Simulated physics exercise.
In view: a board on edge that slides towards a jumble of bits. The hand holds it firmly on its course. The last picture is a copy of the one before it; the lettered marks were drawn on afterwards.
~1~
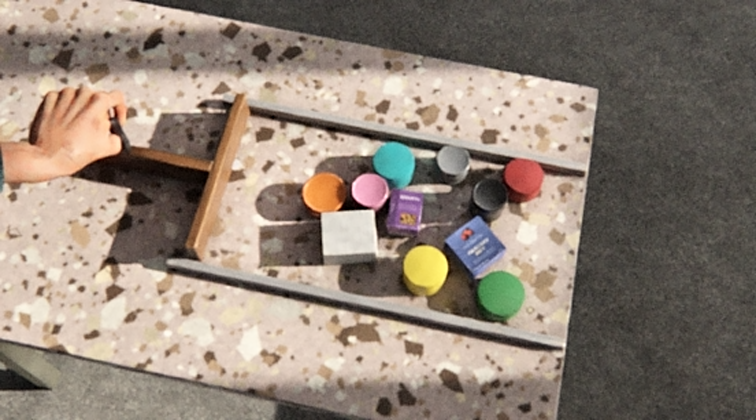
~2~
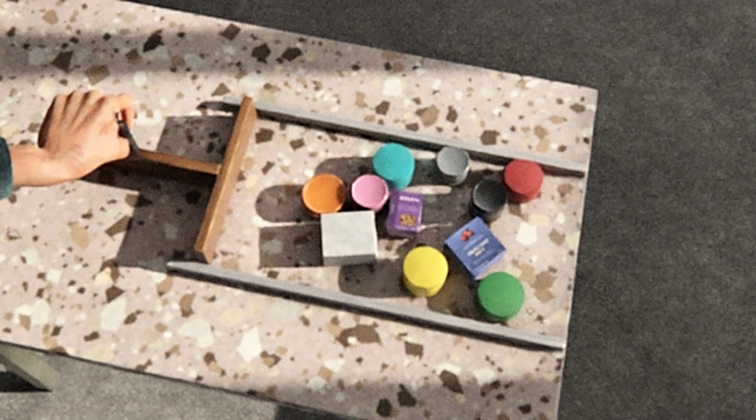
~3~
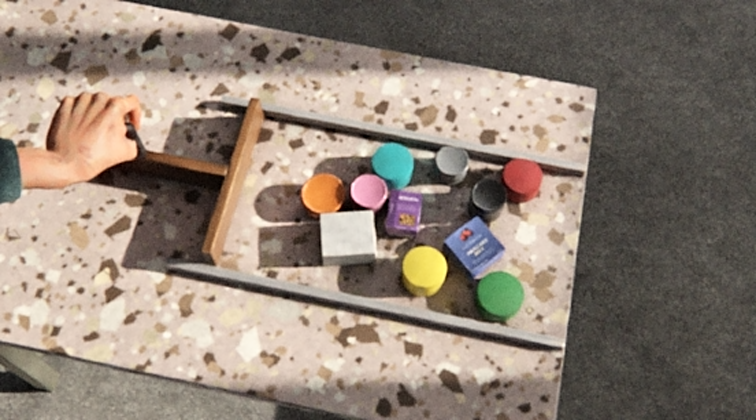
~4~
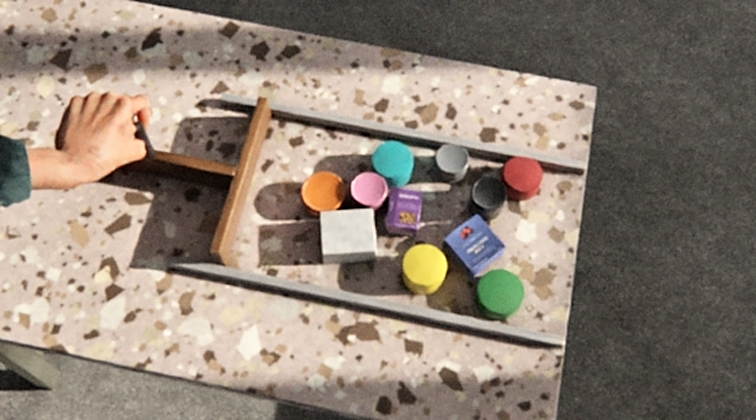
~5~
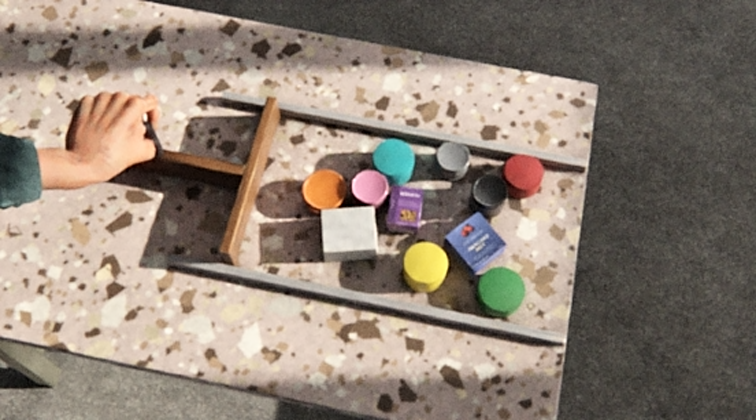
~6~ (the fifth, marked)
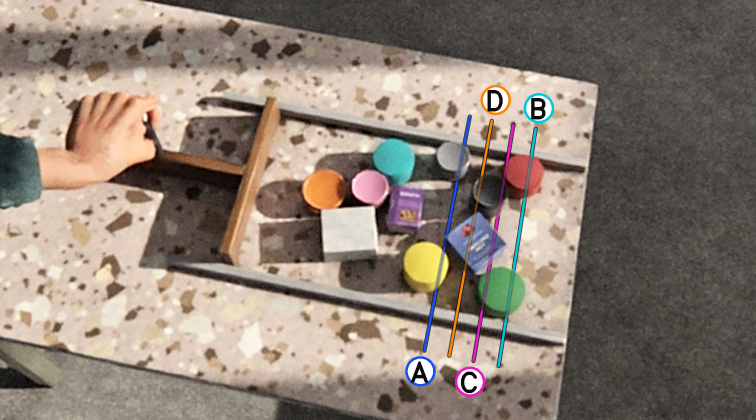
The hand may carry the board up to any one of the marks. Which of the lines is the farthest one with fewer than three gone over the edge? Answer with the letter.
Line D.
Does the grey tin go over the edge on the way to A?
No.
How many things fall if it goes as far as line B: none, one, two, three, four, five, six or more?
By then, six or more.
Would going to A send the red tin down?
By then, no.
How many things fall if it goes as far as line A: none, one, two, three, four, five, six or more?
By then, none.
On the marked copy, A at (448, 226); B at (518, 240); C at (495, 236); D at (472, 231).
Taking D. A third of the way, board (329, 187); turquoise tin (399, 158); purple box (423, 215).
Two thirds of the way, board (409, 203); green tin (518, 302); red tin (527, 175).
When it is over, board (471, 215); green tin over the edge; blue box (571, 260); one fallen.
As for the rest, A is within the limit but short; B drops seven; C drops three.
